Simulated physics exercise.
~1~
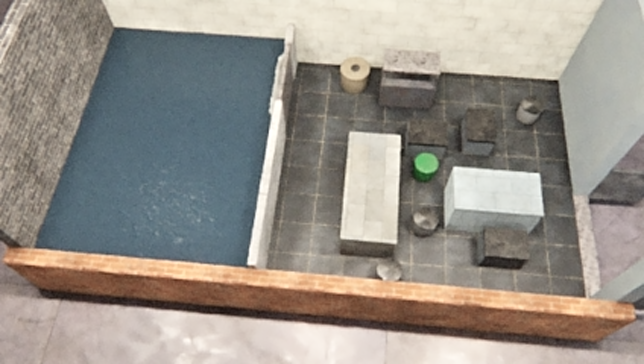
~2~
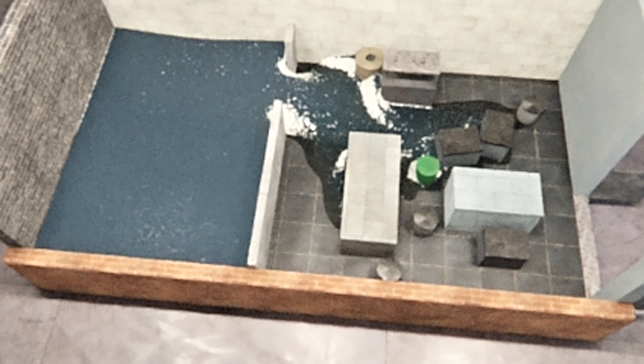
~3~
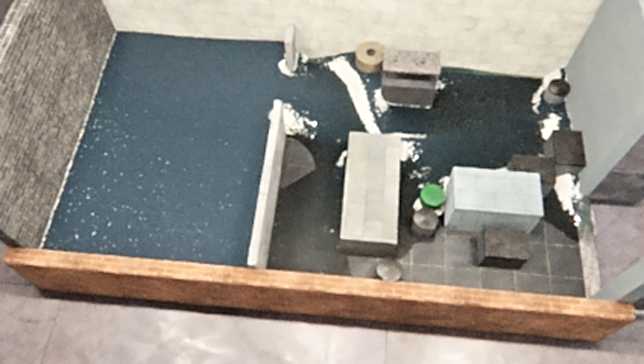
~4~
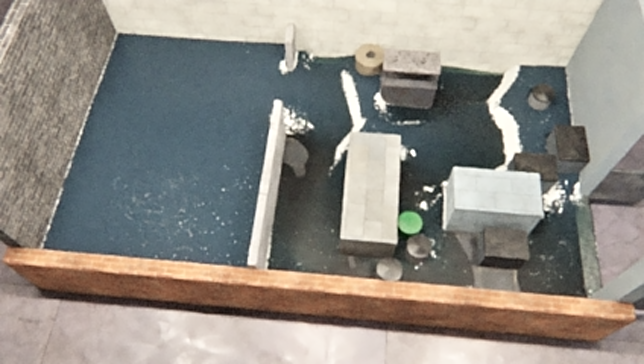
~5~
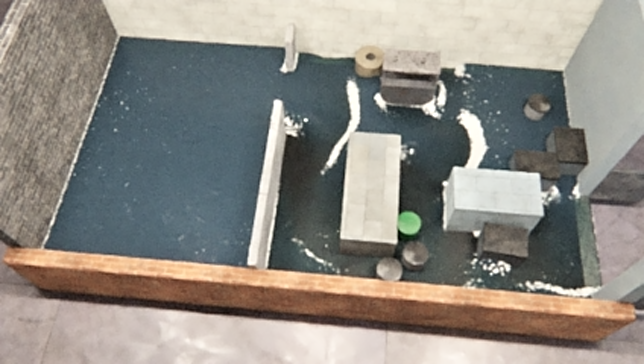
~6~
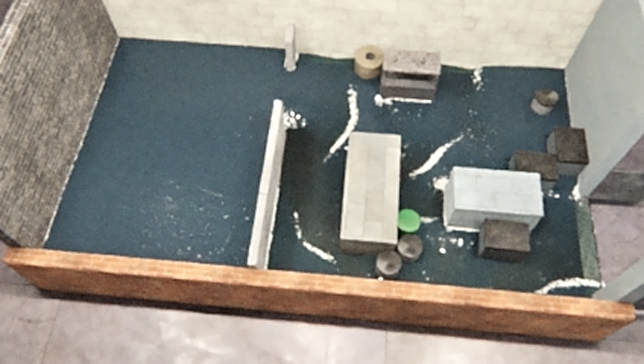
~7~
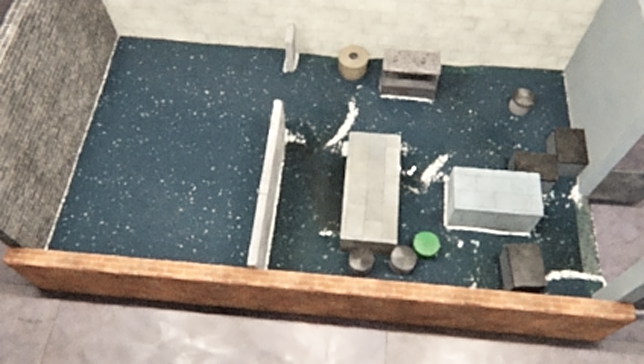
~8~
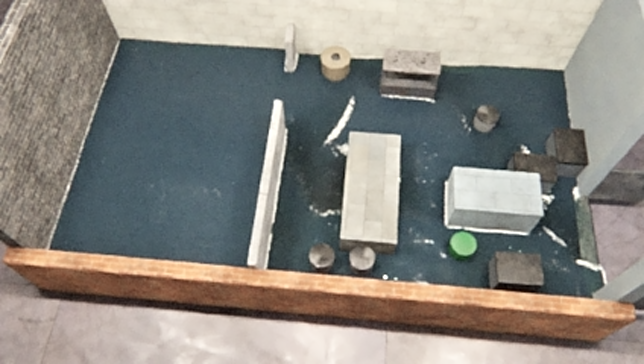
Water burst through a gap in the partition and spread across the tiled room, shoving dark chests toward the right wall and gradually covering the floor, until the green pail drifted down and then right, ending afloat near the front beside the pale block.
